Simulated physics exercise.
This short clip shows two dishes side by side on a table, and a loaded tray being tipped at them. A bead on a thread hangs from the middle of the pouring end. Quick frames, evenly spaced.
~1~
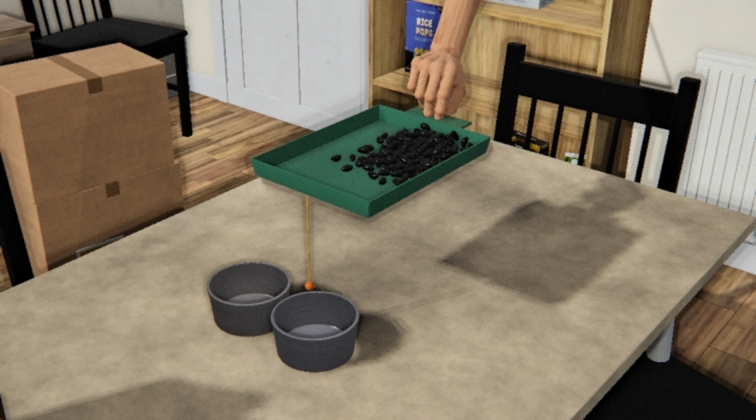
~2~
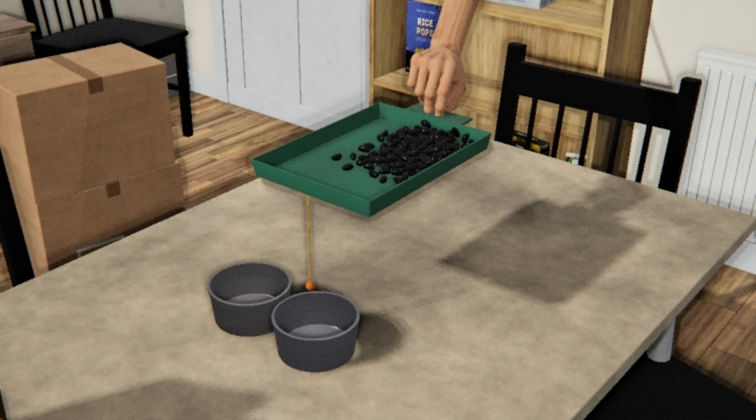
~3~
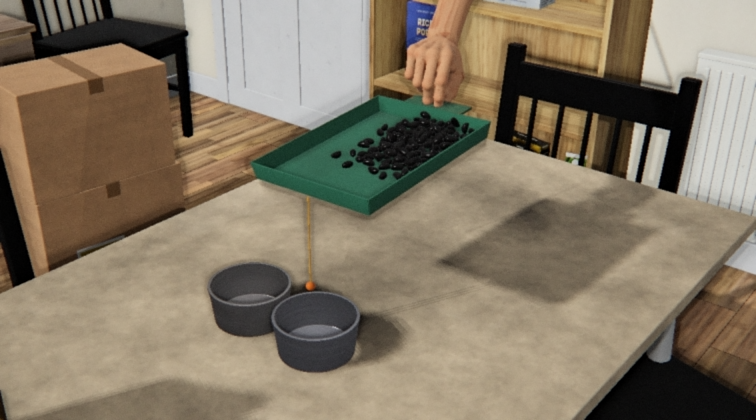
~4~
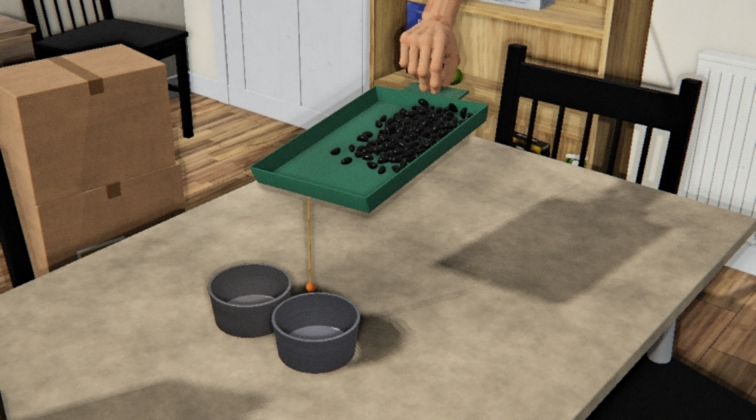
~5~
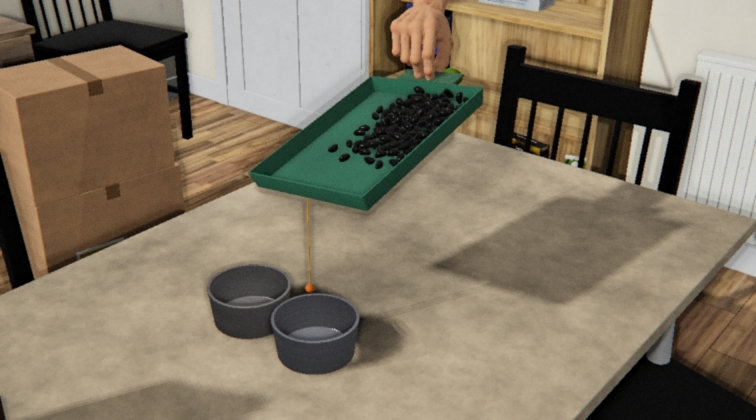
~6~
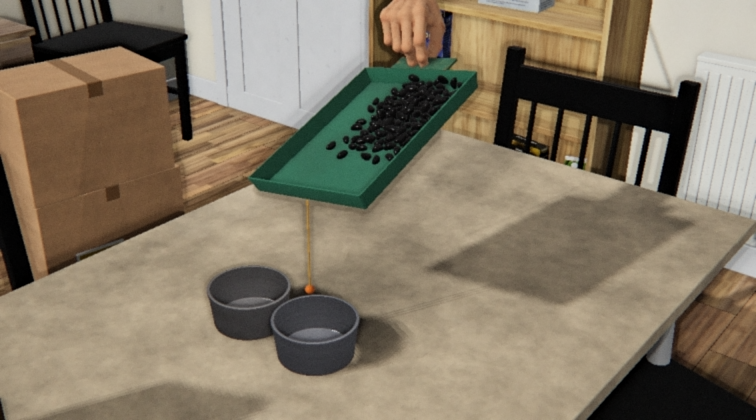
The video shows a hand holding a green tray of black beans above a table with two dark dishes, first keeping it level, then raising the handle end so the tray tilts toward its lower left corner.
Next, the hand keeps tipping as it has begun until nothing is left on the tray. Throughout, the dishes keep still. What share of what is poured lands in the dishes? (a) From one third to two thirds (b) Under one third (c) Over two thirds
Answer: C.
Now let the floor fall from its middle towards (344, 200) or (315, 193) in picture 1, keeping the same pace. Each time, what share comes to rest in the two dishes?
Case one near 30 %; case two near 40 %.
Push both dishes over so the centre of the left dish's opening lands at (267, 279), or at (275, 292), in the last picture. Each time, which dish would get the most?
The first setup gives the one at left, the second setup gives the one at left.
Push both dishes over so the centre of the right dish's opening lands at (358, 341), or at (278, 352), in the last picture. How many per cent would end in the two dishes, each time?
In order: 20 percent and 10 percent.
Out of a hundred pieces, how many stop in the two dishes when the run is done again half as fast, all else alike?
Result: About 80 per cent.
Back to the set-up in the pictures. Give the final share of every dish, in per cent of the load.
Left dish: 70 per cent; right dish: 0 per cent.
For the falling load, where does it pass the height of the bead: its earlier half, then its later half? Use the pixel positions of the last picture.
Around (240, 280) at first; around (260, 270) after that.
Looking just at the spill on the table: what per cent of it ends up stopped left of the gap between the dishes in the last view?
Close to 80 %.
Shortly afterwards, tray tipped steeply; all but a few on the tray; a little in the air.
Next, tray tipped past a quarter turn; near a third on the tray; only a few in the right dish; near a third in the left dish; a little outside both; a little in the air.
Some moments later, tray tipped past a quarter turn; only a few in the right dish; the bulk in the left dish; near a quarter outside both.
In the end, tray tipped past a quarter turn; only a few in the right dish; the bulk in the left dish; near a quarter outside both.
